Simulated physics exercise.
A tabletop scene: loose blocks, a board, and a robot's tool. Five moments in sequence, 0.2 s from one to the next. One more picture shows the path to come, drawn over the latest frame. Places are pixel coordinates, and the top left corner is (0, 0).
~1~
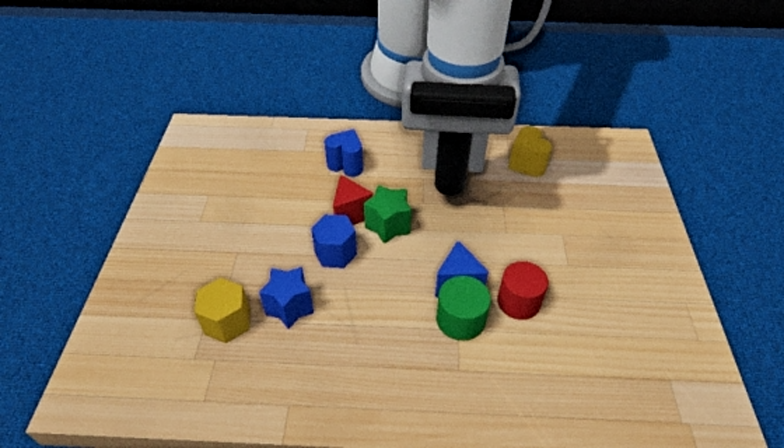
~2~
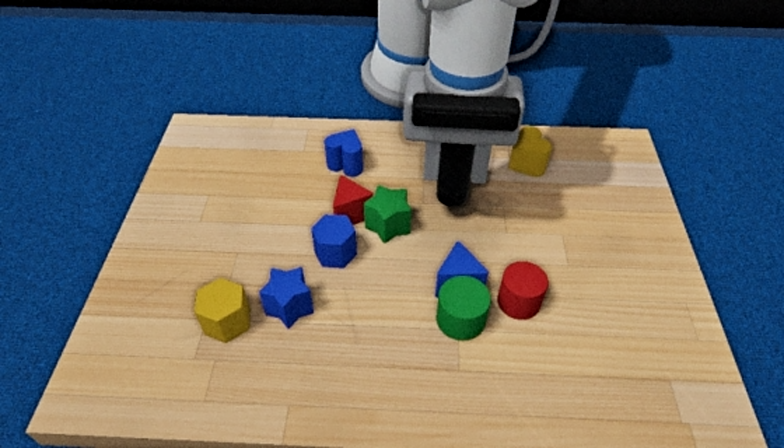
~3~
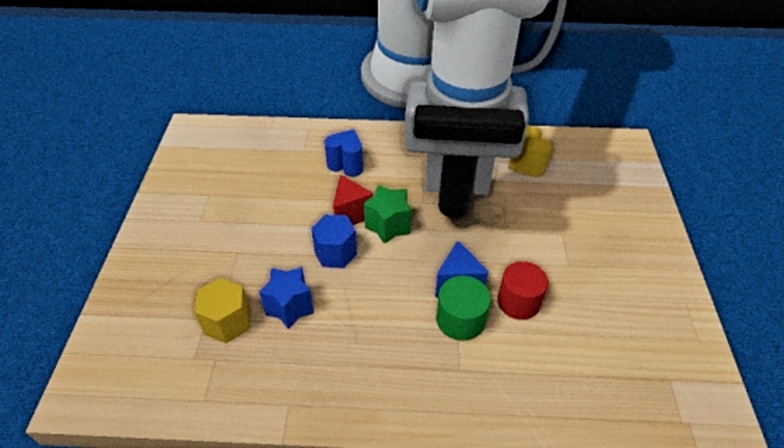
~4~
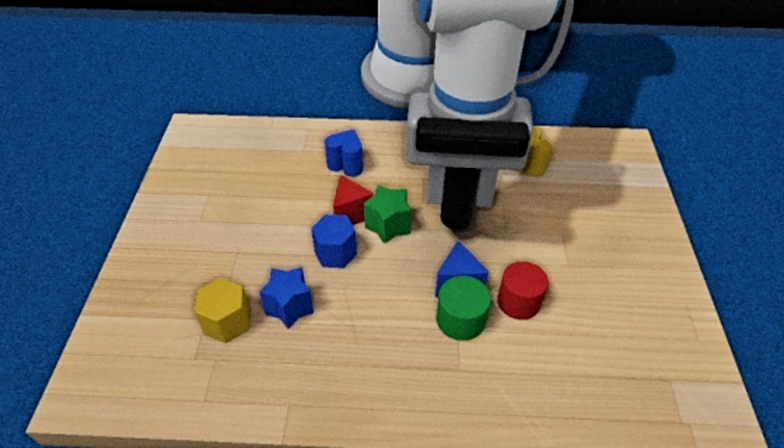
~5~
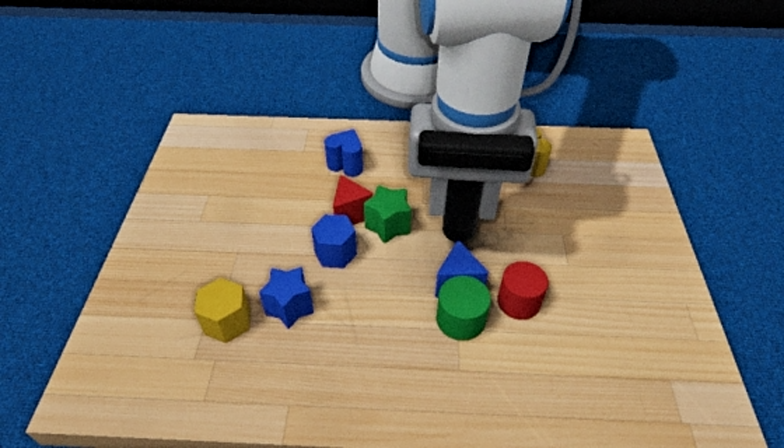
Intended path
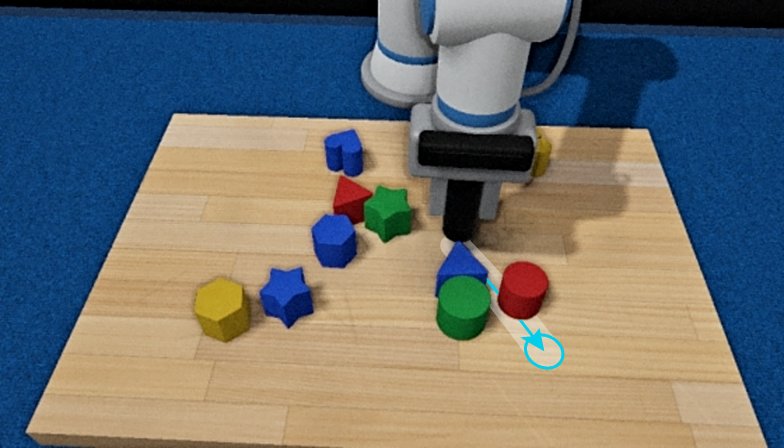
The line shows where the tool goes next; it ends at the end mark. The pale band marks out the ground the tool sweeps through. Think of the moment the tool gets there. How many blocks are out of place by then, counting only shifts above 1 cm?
Once the path ends, one block will have shifted.
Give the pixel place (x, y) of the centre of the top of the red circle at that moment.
Top centre: (595, 324).
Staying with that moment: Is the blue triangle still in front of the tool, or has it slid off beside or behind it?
Fallen away.
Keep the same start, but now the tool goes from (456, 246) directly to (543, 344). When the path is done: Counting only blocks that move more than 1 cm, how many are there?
That's one.
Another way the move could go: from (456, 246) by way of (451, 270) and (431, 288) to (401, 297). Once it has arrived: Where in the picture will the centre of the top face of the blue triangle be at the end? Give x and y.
That would be at about pixel (443, 298).
The line goes from (456, 246) via (484, 277) and (514, 312), ending at (544, 351).
What follows on the original path. One third of the way, tool at (488, 263); blue triangle at (460, 264).
Two thirds of the way, tool at (518, 298); blue triangle at (460, 265); red circle at (562, 304).
At the end, tool at (550, 338); blue triangle at (460, 265); green circle unmoved; red circle at (595, 324).
